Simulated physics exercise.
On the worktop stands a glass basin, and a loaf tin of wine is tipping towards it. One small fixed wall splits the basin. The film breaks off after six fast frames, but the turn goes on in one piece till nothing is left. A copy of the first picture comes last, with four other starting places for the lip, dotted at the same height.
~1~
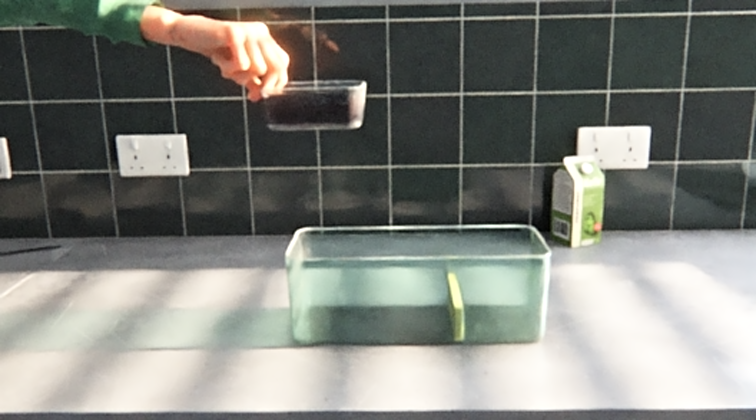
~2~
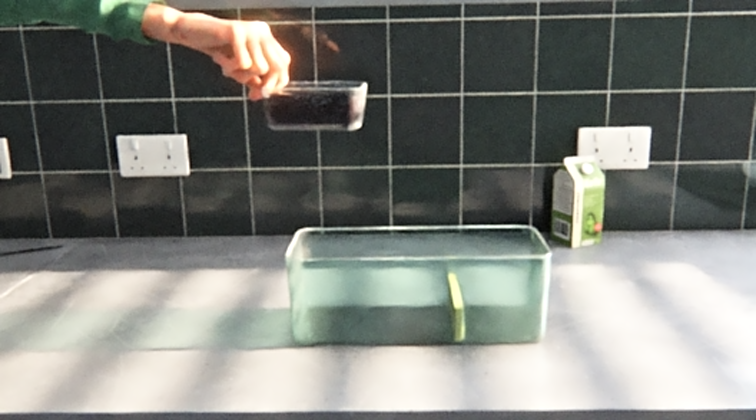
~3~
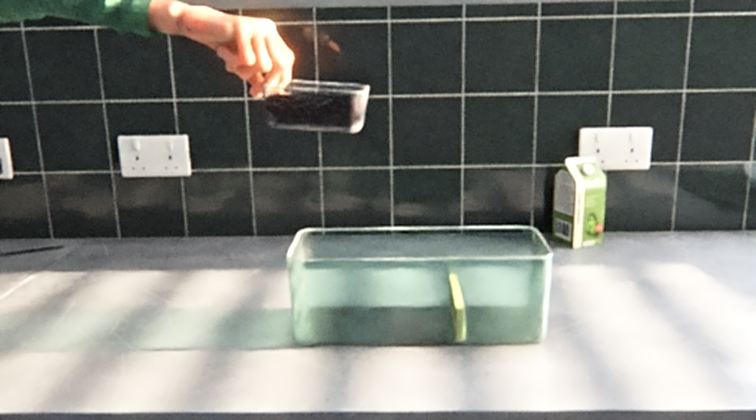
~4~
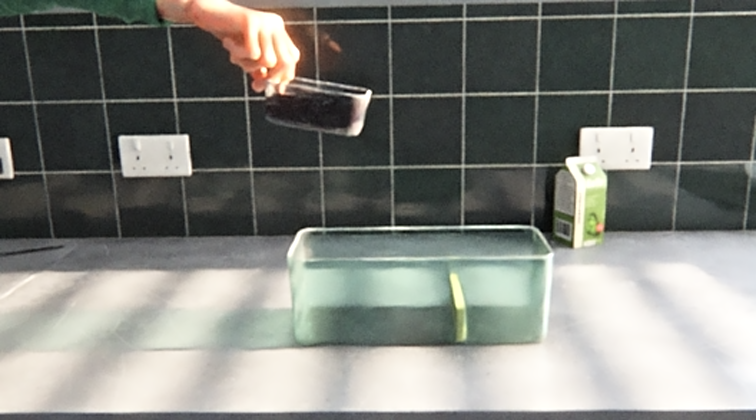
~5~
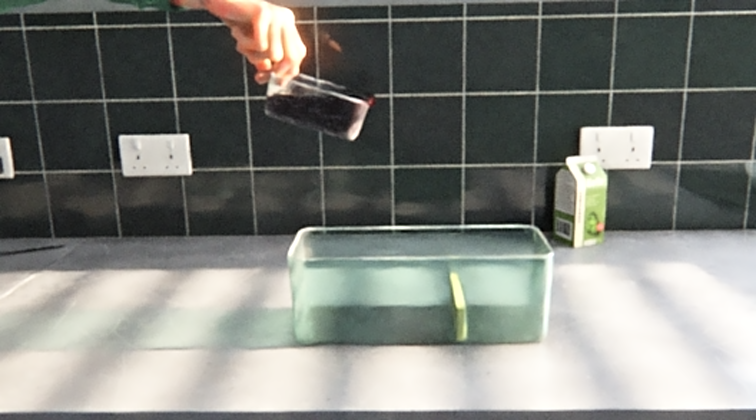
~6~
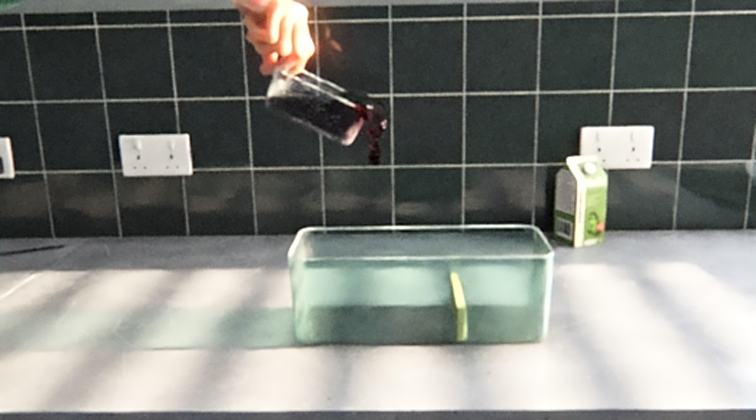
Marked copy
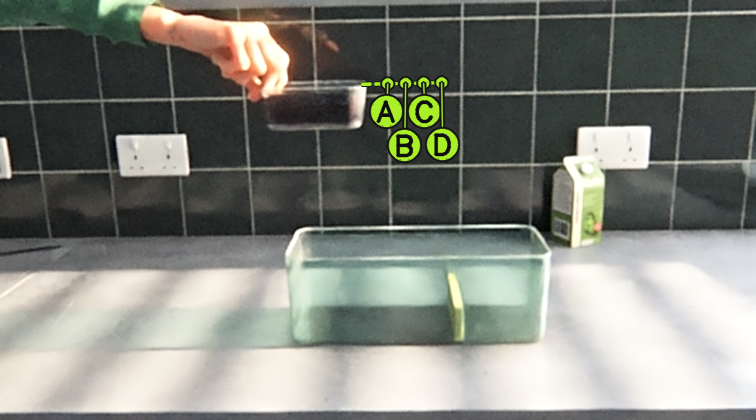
A kitchen worktop backed by dark tiles with pale grout is seen from the front by a still camera. A clear glass basin with a greenish tint and an upright yellow-green strip stands centrally, with a green and white carton behind it to the right. Above, a green-sleeved hand tilts a small clear container of dark red liquid rightward, gradually steeper, until liquid pours over its lip.
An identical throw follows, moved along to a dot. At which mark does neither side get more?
The best place is A.
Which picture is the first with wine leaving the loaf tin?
Picture 5.
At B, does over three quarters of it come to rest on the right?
No.
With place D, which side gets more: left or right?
More ends on the right.
In lime, A at (387, 83); B at (405, 83); C at (423, 83); D at (441, 82).
For place A, about 54 % ends left of the wall and 44 % right of it.
For place B, about 32 % ends left of the wall and 65 % right of it.
For place C, about 24 % ends left of the wall and 74 % right of it.
For place D, about 15 % ends left of the wall and 84 % right of it.
